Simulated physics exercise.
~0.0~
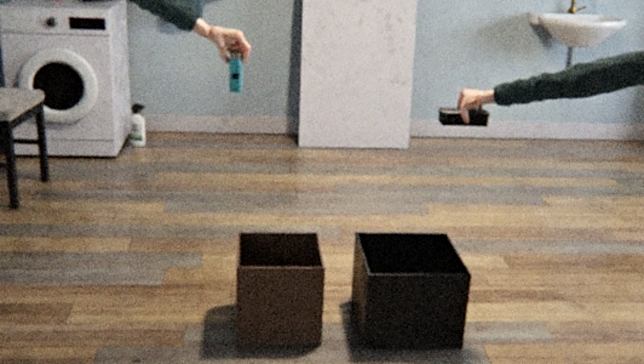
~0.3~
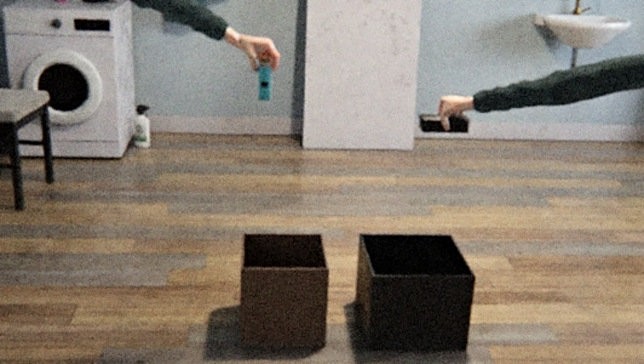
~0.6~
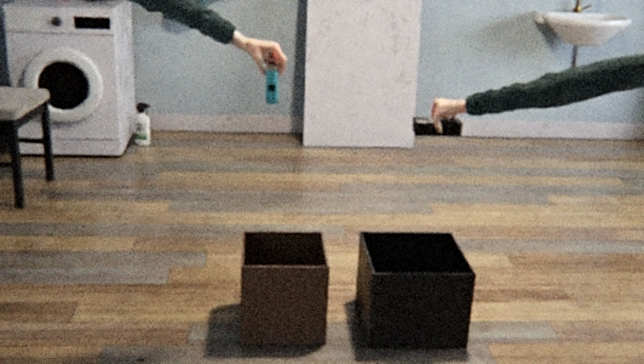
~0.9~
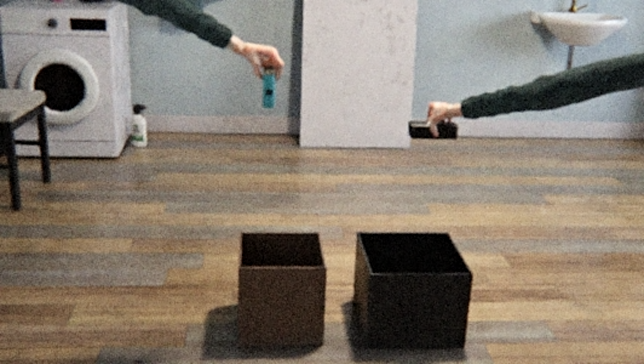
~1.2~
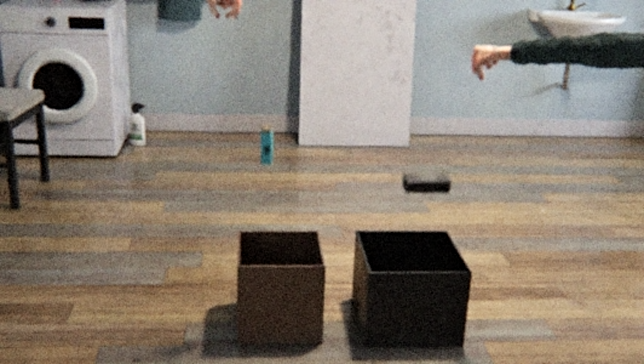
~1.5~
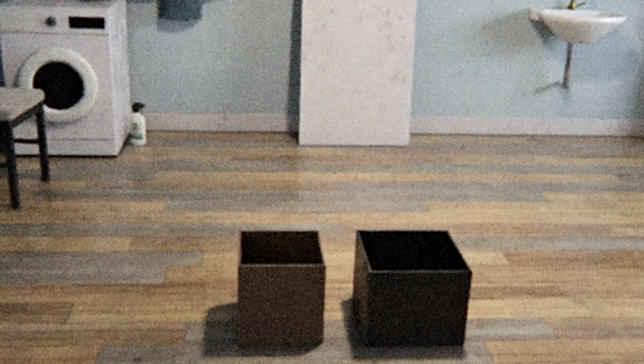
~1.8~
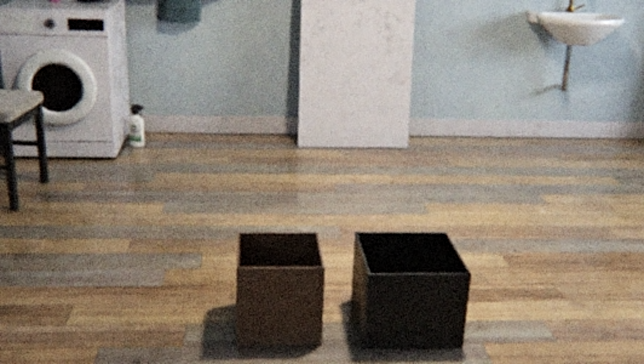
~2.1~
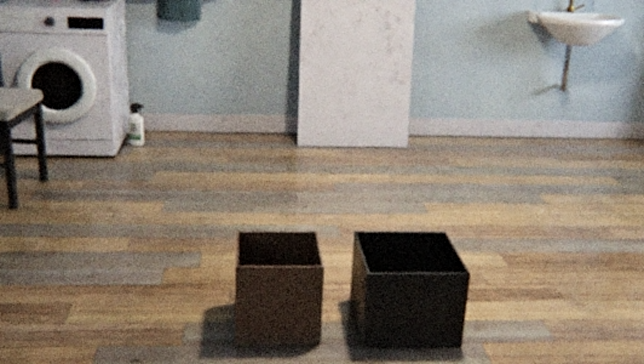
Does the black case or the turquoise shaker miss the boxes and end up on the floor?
No, neither one misses. The turquoise shaker drops into the left box and the black case drops into the right one, and the floor around them stays clear.
